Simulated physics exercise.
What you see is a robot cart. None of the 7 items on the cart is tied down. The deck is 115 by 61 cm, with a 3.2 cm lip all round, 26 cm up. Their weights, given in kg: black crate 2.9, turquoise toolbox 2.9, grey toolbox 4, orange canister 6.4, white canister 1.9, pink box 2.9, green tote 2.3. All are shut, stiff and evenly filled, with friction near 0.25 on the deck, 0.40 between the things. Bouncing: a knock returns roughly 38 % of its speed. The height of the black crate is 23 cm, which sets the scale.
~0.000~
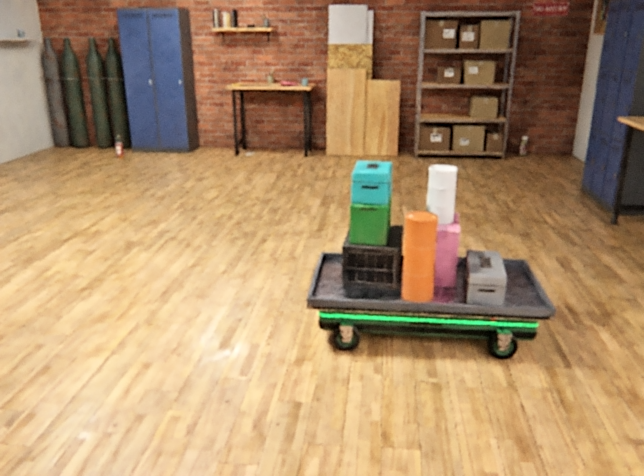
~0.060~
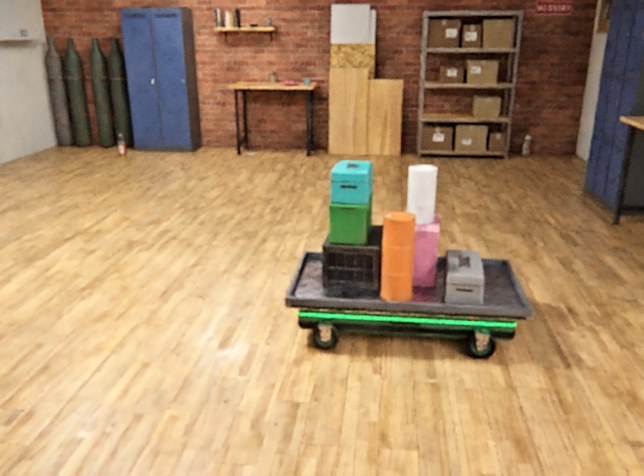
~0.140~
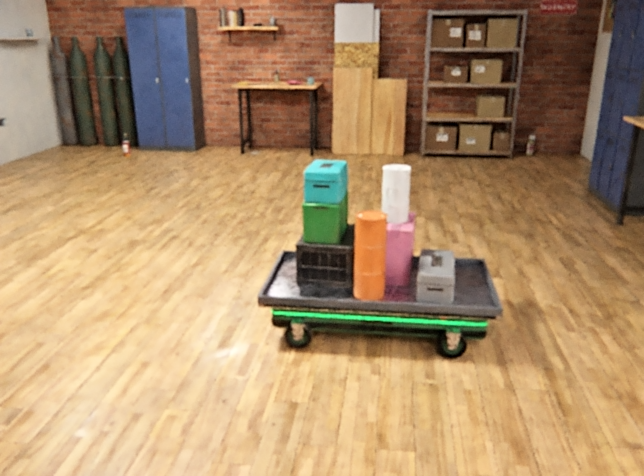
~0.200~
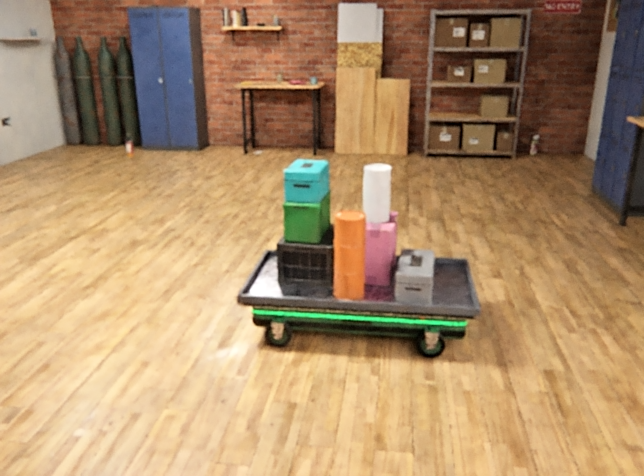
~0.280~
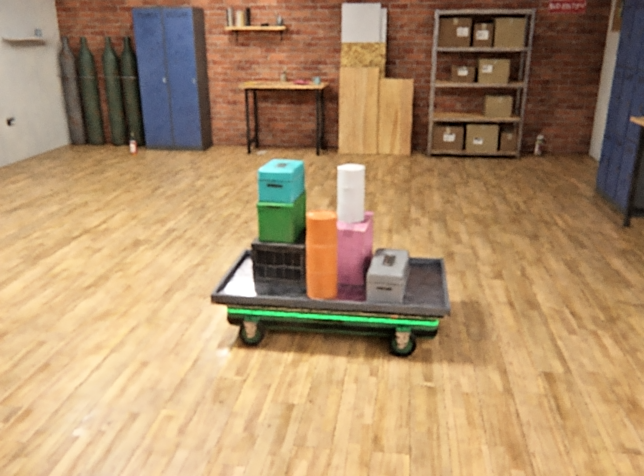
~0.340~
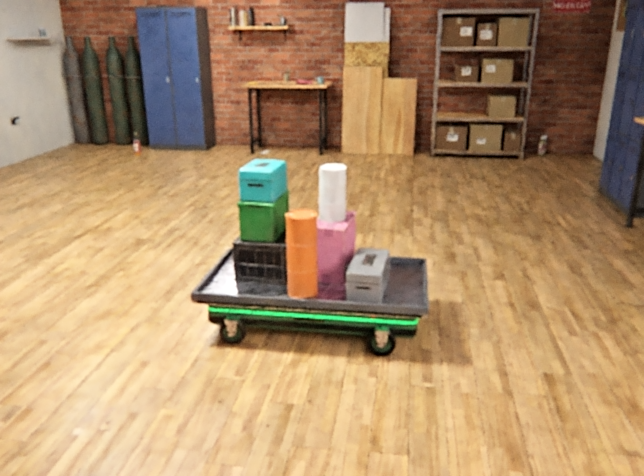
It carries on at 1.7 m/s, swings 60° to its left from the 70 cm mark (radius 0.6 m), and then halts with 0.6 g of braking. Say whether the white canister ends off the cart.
Looks like the white canister is lost overboard.
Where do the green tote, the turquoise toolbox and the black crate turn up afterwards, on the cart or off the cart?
Final state - the green tote ends out of bounds; the turquoise toolbox ends out of bounds; the black crate stays within bounds.
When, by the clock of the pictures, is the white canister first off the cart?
It happens at about 0.8 s.
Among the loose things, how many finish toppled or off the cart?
It comes to 3.
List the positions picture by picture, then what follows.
The first picture shows cart 0 cm along; white canister (441, 195); black crate (374, 255).
The second picture shows cart 10 cm along; grey toolbox (463, 277); orange canister (398, 256).
The third picture shows cart 24 cm along; pink box (396, 247); green tote (326, 216).
The fourth picture shows cart 34 cm along; black crate (312, 253); turquoise toolbox (308, 181).
The fifth picture shows cart 48 cm along; grey toolbox (388, 276); orange canister (322, 255).
The sixth picture shows cart 58 cm along; white canister (333, 193); pink box (334, 246).
After 0.74 s, cart 126 cm along, turned 39°; turquoise toolbox and green tote now off the cart; white canister 5° off upright near (195, 196); orange canister moved 10 cm.
After 1.04 s, cart 175 cm along, turned 60°; white canister now off the cart; grey toolbox moved 21 cm; black crate moved 20 cm.
After 1.34 s, cart 187 cm along, turned 60°, stopped; grey toolbox moved 27 cm; black crate moved 25 cm; pink box moved 22 cm.
In the end (2.0 s), off the cart, turquoise toolbox, white canister and green tote; not toppled but over 10 cm from the start, black crate, grey toolbox, orange canister and pink box.
